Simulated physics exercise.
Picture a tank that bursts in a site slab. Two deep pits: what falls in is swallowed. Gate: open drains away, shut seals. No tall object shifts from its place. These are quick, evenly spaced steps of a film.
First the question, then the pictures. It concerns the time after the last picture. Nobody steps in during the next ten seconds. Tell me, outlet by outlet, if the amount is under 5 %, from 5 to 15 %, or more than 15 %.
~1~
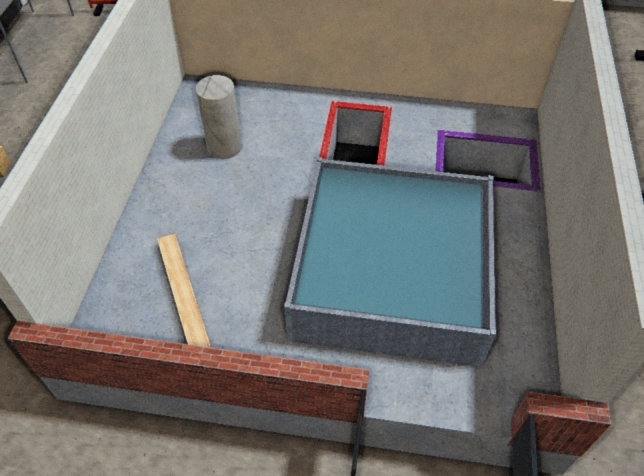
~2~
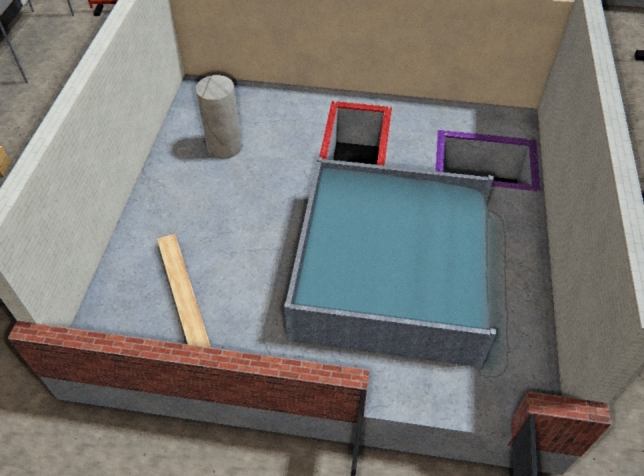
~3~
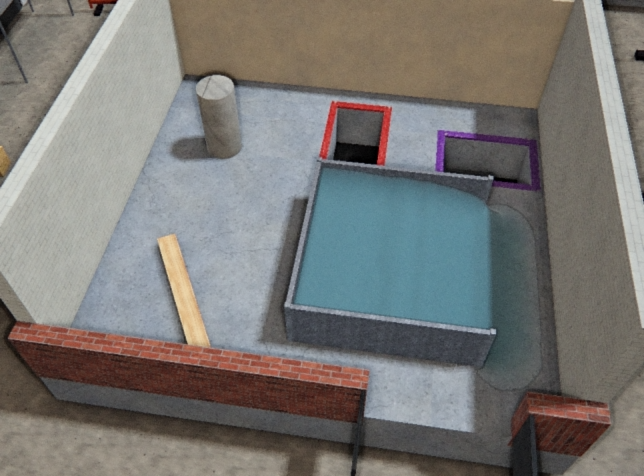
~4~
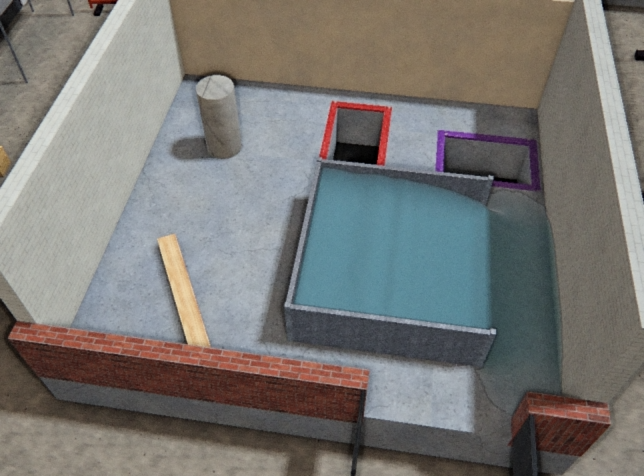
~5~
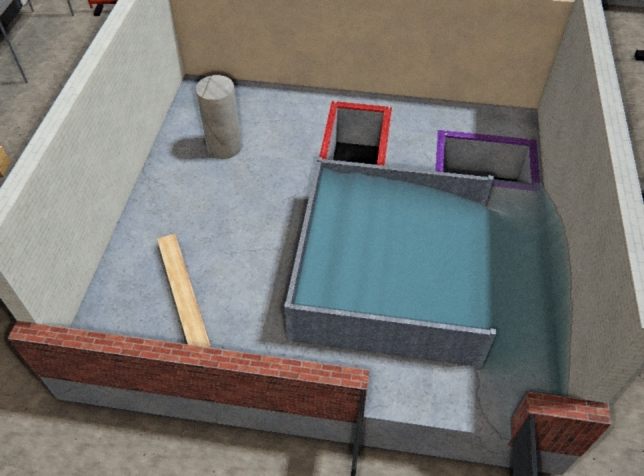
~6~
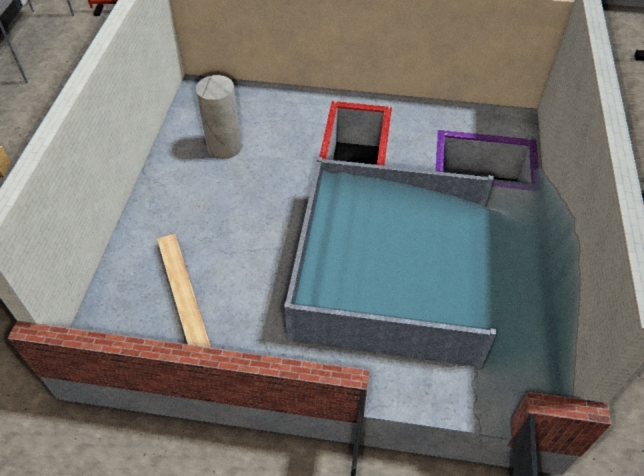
I expect the gate to account for upward of fifteen per cent; I expect the red pit to account for a fraction below five per cent; I expect the purple pit to account for upward of fifteen per cent.
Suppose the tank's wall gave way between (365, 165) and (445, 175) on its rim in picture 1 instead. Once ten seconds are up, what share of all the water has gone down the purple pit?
In per cent: Purple 30.
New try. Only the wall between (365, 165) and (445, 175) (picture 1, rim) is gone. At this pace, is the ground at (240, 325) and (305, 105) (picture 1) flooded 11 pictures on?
First spot spared, second spot submerged.
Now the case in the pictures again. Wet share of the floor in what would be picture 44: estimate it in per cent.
It comes to roughly 55 in a hundred.
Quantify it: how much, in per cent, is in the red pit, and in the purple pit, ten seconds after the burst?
Around 2 per cent, then around 40 per cent.
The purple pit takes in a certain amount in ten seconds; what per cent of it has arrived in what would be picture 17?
I'd put it at about 30 per cent.
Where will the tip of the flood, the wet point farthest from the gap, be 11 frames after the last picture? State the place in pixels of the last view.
By then the tip should be at about (537, 109).
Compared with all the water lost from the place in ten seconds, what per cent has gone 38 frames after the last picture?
It should be close to 75 percent by then.
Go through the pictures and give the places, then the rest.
The first frame shows the open tank at (396, 241) is whole and still.
In the second frame, the front is at (484, 372), out from the gap at (480, 274).
In the third frame, the front is at (504, 209), out from the gap at (480, 275).
In the fourth frame, water pours out at (479, 276) and has run to (524, 199).
In the fifth frame, water pours out at (479, 276) and has run to (543, 186).
In the sixth frame, water pours out at (479, 277) and has run to (542, 170).
A moment on, water covers 20 % of the floor; the gate 0 %, the red pit 0 %, the purple pit 3 %.
Next, water covers 30 % of the floor; the gate 4 %, the red pit 0 %, the purple pit 11 %.
Then, water covers 45 % of the floor; the gate 11 %, the red pit 0 %, the purple pit 22 %.
Later, water covers 55 % of the floor; the gate 16 %, the red pit 1 %, the purple pit 31 %.
In the end, water covers 65 % of the floor; the gate 21 %, the red pit 1 %, the purple pit 41 %.
